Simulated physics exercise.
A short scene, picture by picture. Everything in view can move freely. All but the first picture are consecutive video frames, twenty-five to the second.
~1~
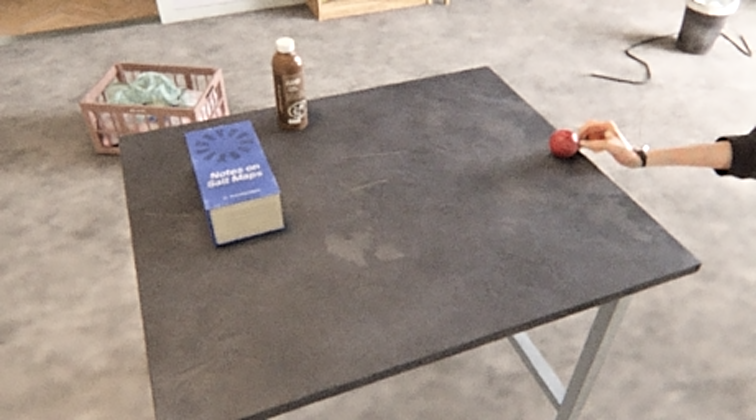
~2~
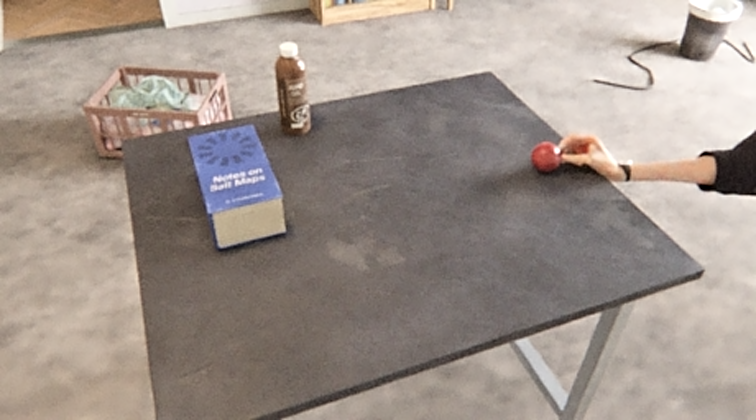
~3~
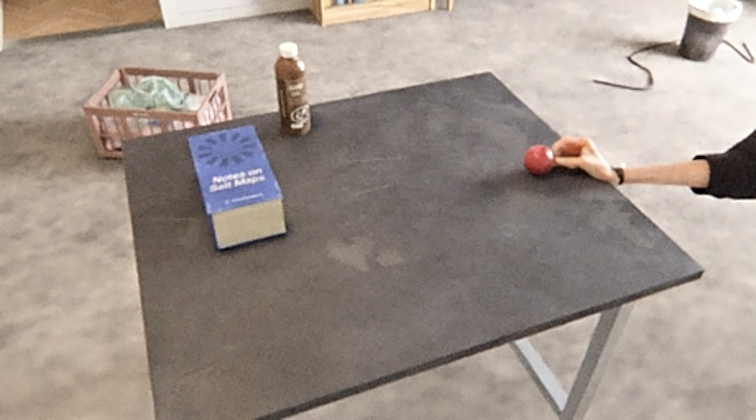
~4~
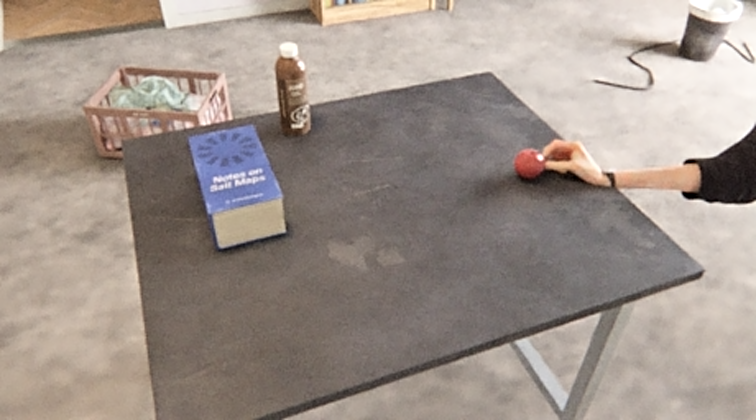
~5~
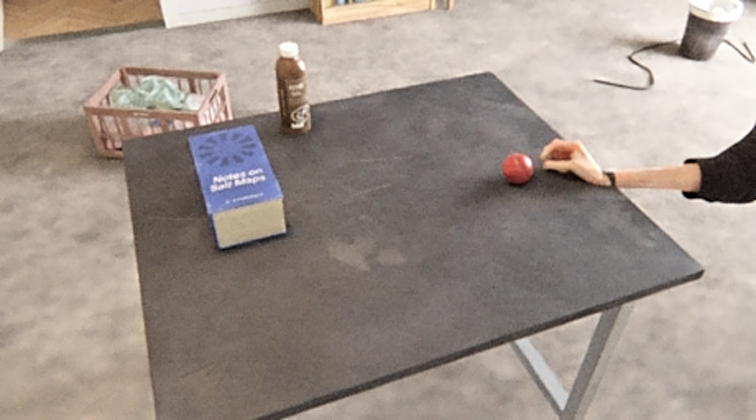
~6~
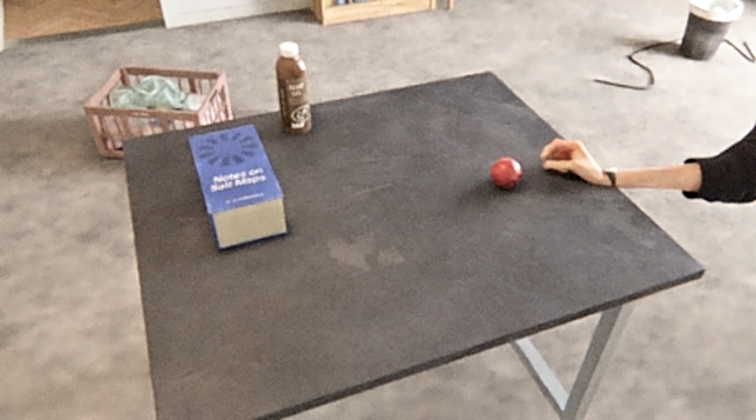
The video shows a hand moving a red apple leftward from the right edge of a dark table, then releasing it as it continues rolling left and slightly nearer, while a blue book and a brown bottle stay still.
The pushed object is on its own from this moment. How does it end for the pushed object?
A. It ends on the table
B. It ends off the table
The answer is B.
Then, 0.30 s past the last view, red apple displaced well along near (415, 209).
Then, 0.70 s past the last view, red apple displaced well along near (286, 261).
Then, 1.20 s past the last view, red apple now off the table.
Then, 1.50 s past the last view, things are still on the move.
Finally, off the table, red apple.
